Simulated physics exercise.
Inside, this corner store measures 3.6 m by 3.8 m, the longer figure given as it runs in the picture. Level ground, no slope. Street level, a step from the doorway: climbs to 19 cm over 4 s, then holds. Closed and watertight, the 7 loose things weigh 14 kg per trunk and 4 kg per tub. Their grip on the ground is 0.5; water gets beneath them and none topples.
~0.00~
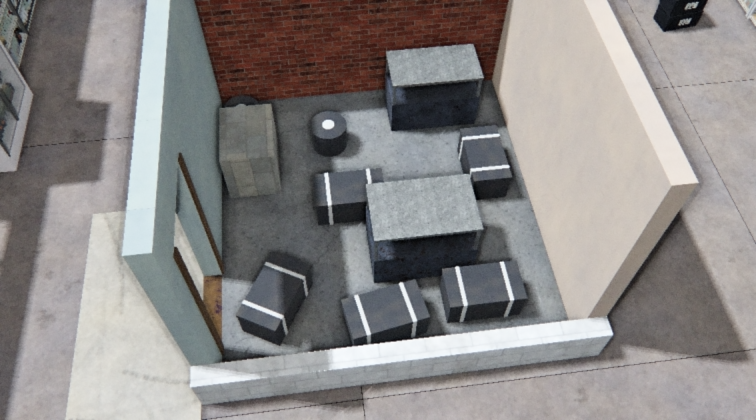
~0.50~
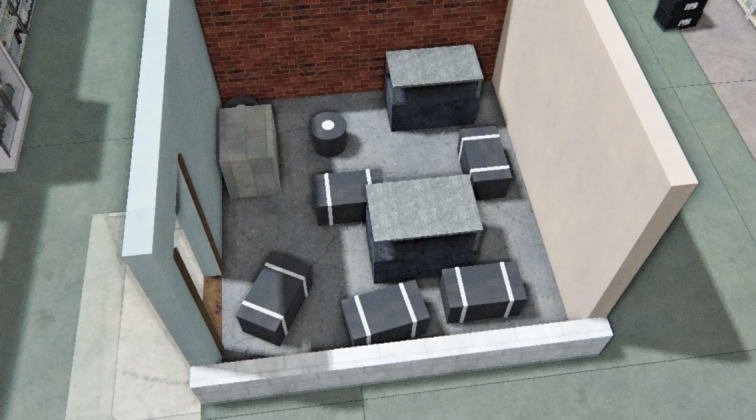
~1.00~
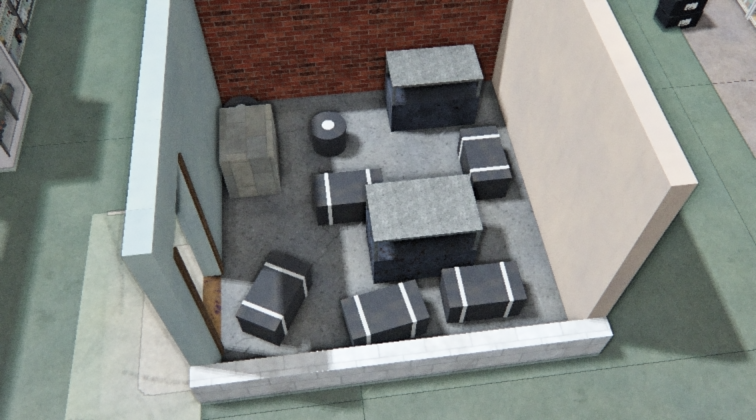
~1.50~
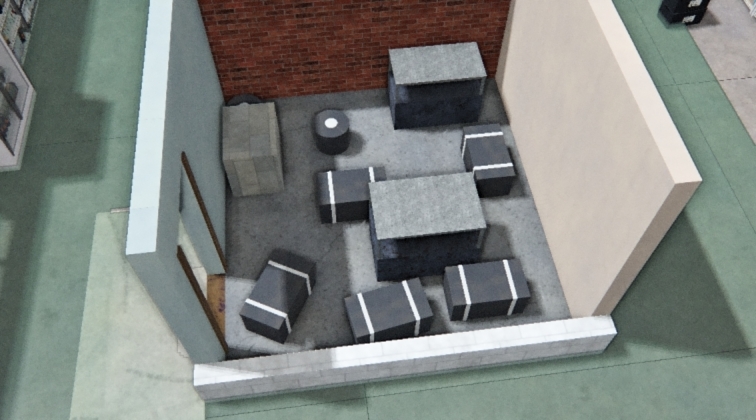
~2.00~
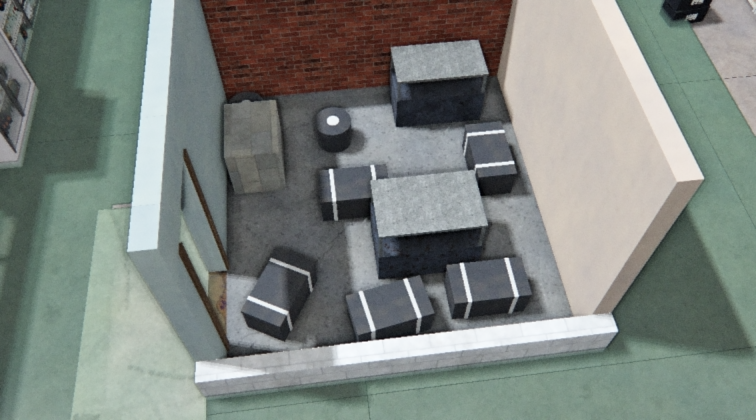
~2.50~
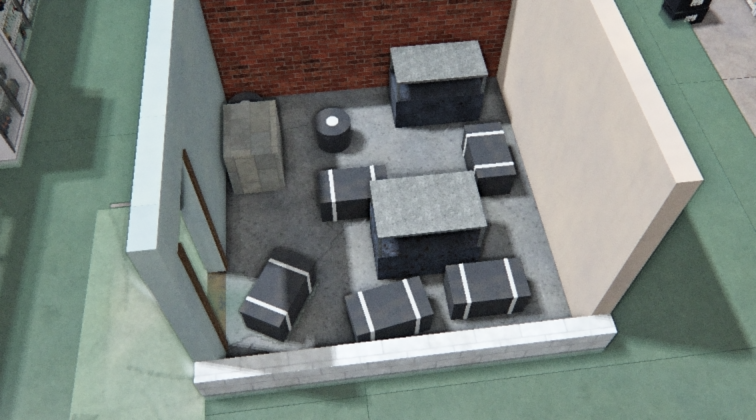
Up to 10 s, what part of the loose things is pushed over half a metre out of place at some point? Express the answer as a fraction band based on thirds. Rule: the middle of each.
The band is at least two thirds.
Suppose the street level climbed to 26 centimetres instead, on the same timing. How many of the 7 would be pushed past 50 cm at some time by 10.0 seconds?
In that case the number is 6.
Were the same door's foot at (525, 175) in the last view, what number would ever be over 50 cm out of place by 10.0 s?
The count would be 3.
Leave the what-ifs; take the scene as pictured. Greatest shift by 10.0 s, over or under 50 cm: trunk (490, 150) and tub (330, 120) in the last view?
Taking them in order, the first is below the mark and the second is above the mark.
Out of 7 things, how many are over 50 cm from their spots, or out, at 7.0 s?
By my reckoning, 3.
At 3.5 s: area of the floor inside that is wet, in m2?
That flooded area is roughly 1.5 m2.
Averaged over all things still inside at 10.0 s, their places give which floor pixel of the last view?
Close to pixel (393, 188).
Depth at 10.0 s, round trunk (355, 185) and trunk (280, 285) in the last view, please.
6 and 10 cm.
After 3.5 s 0 of 7 are over 50 cm from their spots; 0 afloat.
After 4.5 s 1 of 7 are over 50 cm from their spots; 1 afloat.
After 7.0 s 3 of 7 are over 50 cm from their spots; 3 afloat.
After 10.0 s 5 of 7 are over 50 cm from their spots, and 5 have been at some point; 7 afloat.
